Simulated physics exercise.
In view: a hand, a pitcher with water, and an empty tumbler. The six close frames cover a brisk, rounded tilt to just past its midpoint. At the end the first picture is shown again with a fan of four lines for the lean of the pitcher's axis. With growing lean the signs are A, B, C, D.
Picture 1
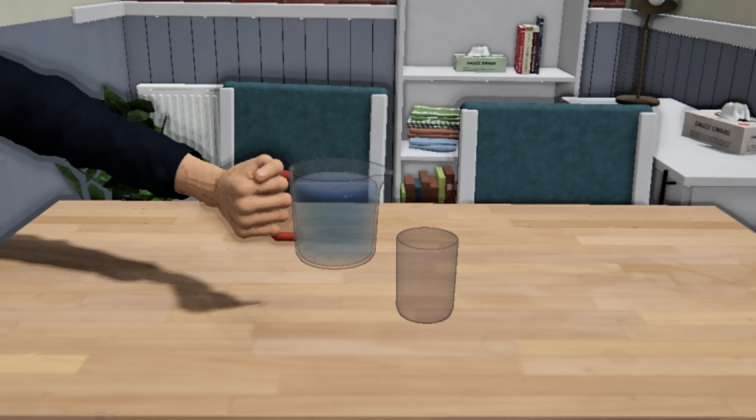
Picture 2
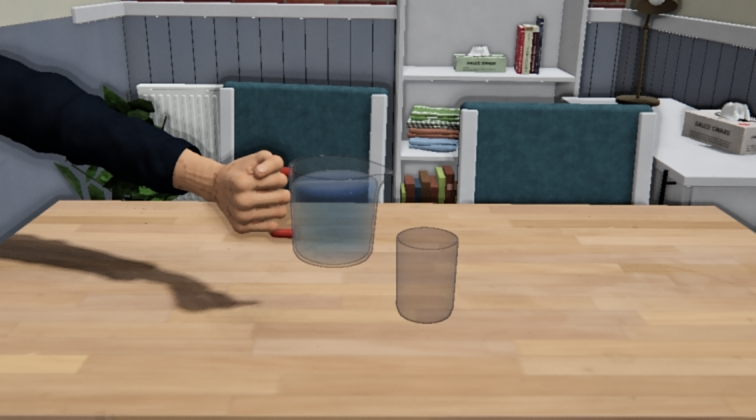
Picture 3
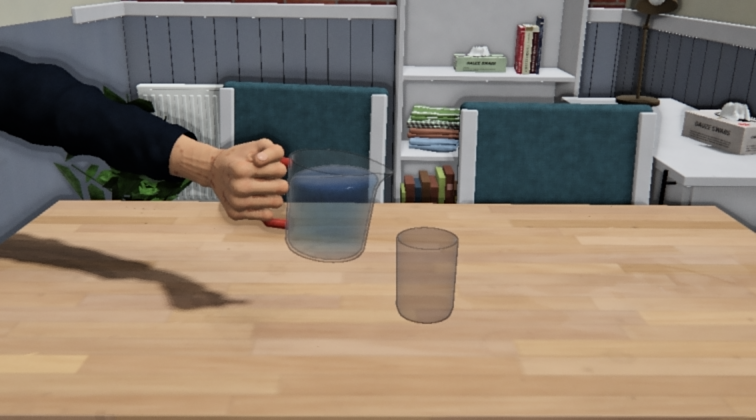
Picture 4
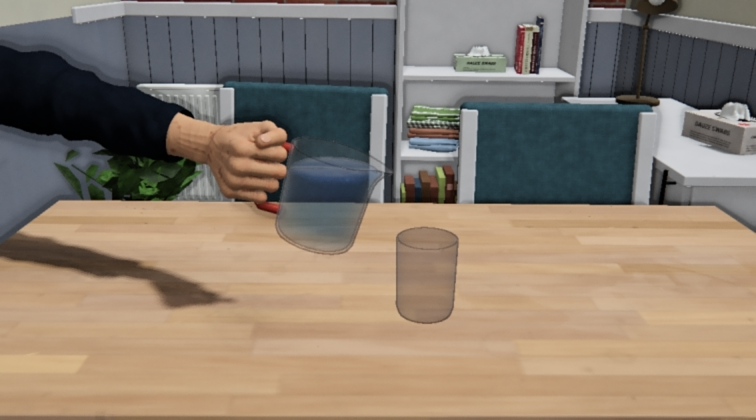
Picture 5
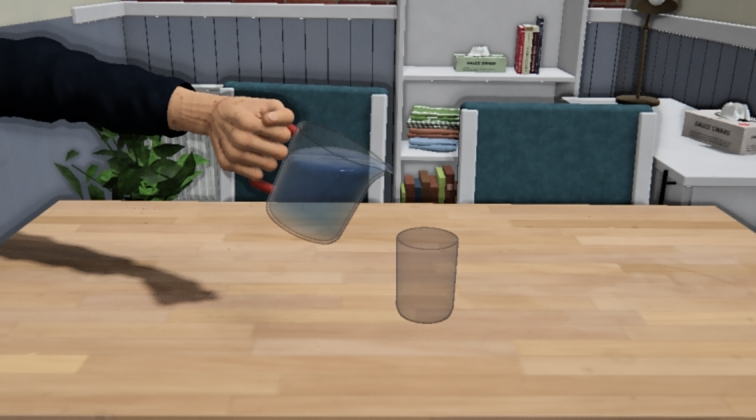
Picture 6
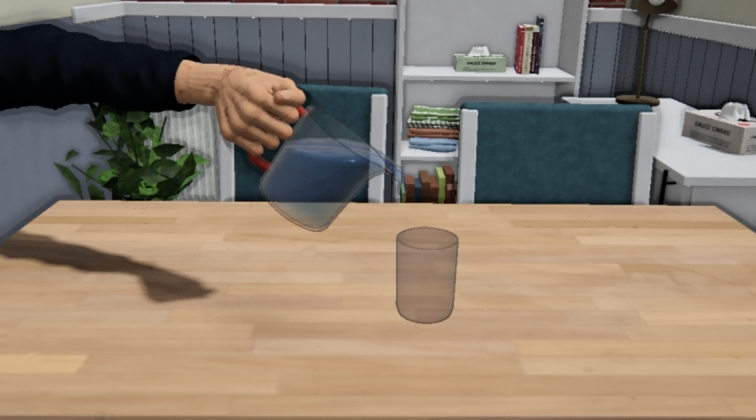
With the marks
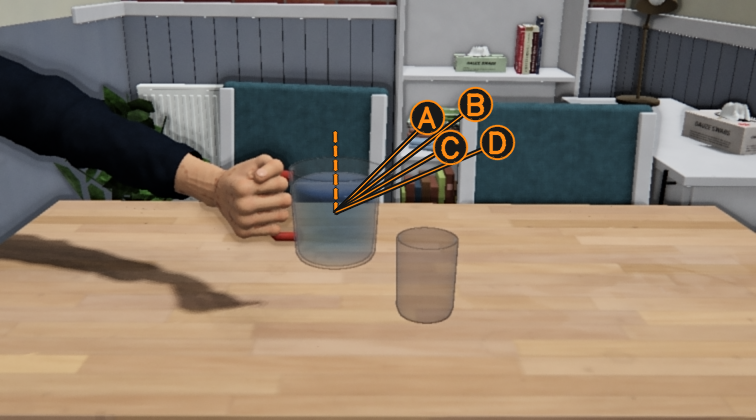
A hand holding a clear pitcher of water by its red handle lifted and tilted it to the right, more and more steeply, until water began to run over the lip above an empty tumbler.
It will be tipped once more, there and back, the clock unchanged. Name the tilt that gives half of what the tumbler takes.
A works best here.
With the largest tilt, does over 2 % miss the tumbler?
Yes.
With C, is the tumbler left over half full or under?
Over half.
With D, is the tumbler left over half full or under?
Over.
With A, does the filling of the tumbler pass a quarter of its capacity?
Yes, clearly.
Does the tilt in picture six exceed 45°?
No, it does not.
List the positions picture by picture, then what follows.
Upright, lip at (393, 172); rim of the tumbler round (427, 237); nothing has left yet, in the first picture.
Upright, lip at (393, 172); nothing has left yet, in the second picture.
Tipped about 7°, lip at (393, 172); nothing has left yet, in the third picture.
Tipped about 15°, lip at (392, 171); nothing has left yet, in the fourth picture.
Tipped about 26°, lip at (392, 171); nothing has left yet, in the fifth picture.
Tipped about 36°, lip at (391, 171); water is over the lip, down to (402, 192), in the sixth picture.
On the marked copy, A at (416, 131); B at (462, 114); C at (434, 154); D at (482, 149).
For mark A, the tumbler ends with about 47 % of what it can hold.
For mark B, the tumbler ends with about 67 % of what it can hold.
For mark C, the tumbler ends with about 78 % of what it can hold; 7 % of the water is spilt.
For mark D, the tumbler ends with about 76 % of what it can hold; 21 % of the water is spilt.
